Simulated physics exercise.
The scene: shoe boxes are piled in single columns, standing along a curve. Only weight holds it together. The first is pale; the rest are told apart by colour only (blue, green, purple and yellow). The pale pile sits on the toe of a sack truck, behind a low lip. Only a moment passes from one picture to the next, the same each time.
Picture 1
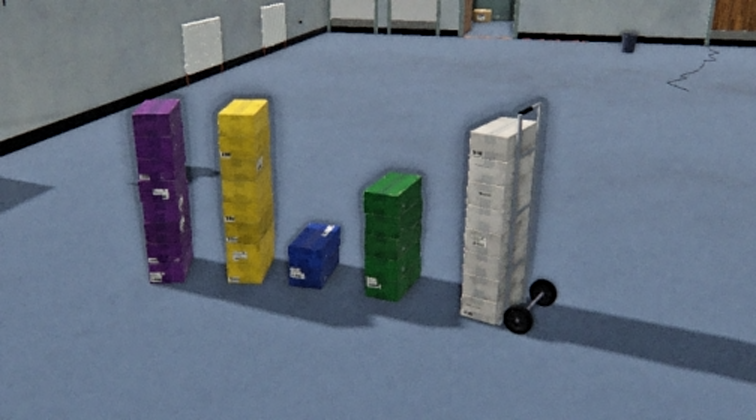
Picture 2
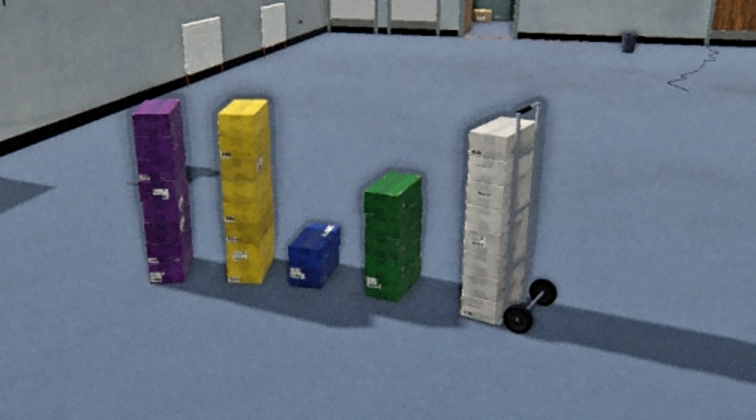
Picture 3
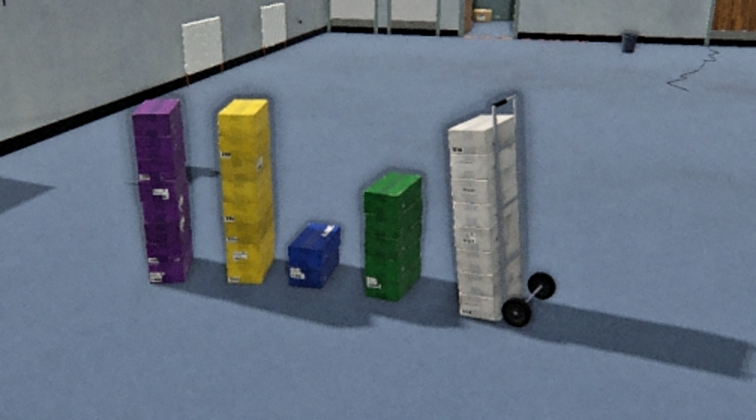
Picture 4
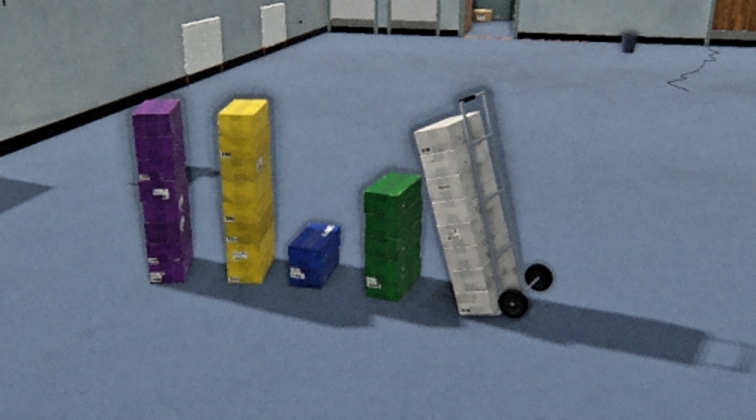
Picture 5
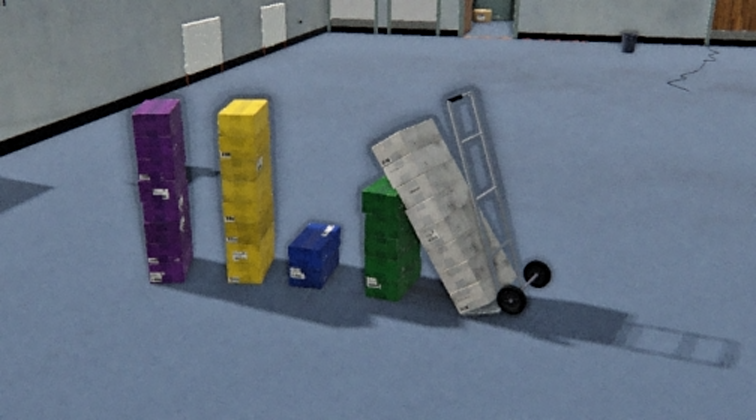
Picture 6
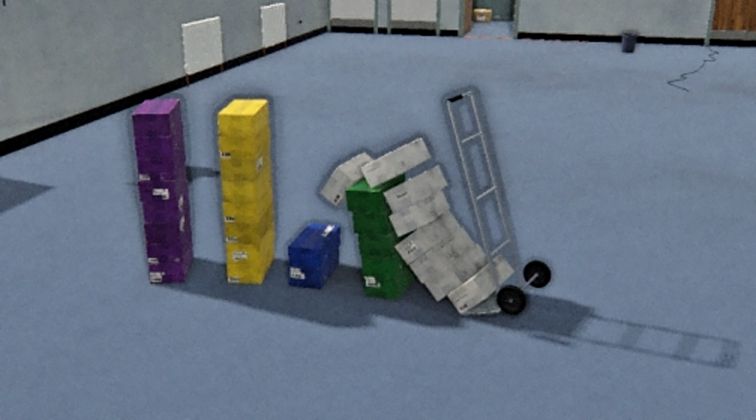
In a wide room with a blue floor and pale walls, seen from slightly above by a still camera, five piles of boxes stand in a loose row. From left they are purple, yellow, a low blue one, green, and a tall white one on a hand truck. The truck rocks leftward, and the white pile leans away from it, bends and breaks apart against the green pile, shifting its upper boxes.
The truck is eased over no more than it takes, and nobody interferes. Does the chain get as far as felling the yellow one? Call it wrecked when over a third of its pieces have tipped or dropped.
It is left standing.
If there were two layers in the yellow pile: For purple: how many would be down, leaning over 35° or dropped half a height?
Down at the end: Purple 0.
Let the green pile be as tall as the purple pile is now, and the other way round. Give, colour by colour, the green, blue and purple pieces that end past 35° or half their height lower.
Green 7, blue 1, purple 5.
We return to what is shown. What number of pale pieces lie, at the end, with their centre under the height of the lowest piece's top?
3 of them.
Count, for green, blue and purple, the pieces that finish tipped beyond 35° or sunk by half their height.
Green 4, blue 0, purple 0.
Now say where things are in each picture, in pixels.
In the first picture (places mark the middle of the side facing us), truck frame (518, 159) level; top yellow box (236, 126); top green box (394, 183); the rest undisturbed.
The second picture shows truck frame (516, 158) level; top yellow box (236, 126).
The third picture shows truck frame (496, 151) rocked a little, top of the pale pile leaning a little; top yellow box (236, 126); the rest undisturbed.
The fourth picture shows truck frame (470, 145) rocked clearly, top of the pale pile leaning clearly; top yellow box (236, 126); the rest undisturbed.
The fifth picture shows truck frame (460, 144) rocked clearly, top of the pale pile leaning well over; top yellow box (236, 126); the rest undisturbed.
The sixth picture shows truck frame (460, 144) rocked clearly, top of the pale pile leaning steeply; top yellow box (236, 126); 5 disturbed, none down.
Soon after the last picture, 8 of the pale pile down; none of the 8 yellow boxes down (0 of 23 in all colours); top yellow box unmoved; top green box leaning a little.
A little later, 8 of the pale pile down; none of the 8 yellow boxes down (0 of 23 in all colours); top yellow box unmoved; top green box leaning clearly.
Later still, 8 of the pale pile down; none of the 8 yellow boxes down (2 of 23 in all colours); top yellow box unmoved; top green box leaning well over, about its own height lower.
After that, 8 of the pale pile down; none of the 8 yellow boxes down (4 of 23 in all colours); top yellow box unmoved; top green box leaning steeply, about its own height lower.
At rest, 7 of the pale pile down; none of the 8 yellow boxes down (4 of 23 in all colours); top yellow box unmoved; top green box on its side. As the last picture would show them, middles, top yellow box near (244, 118), top green box near (304, 213).
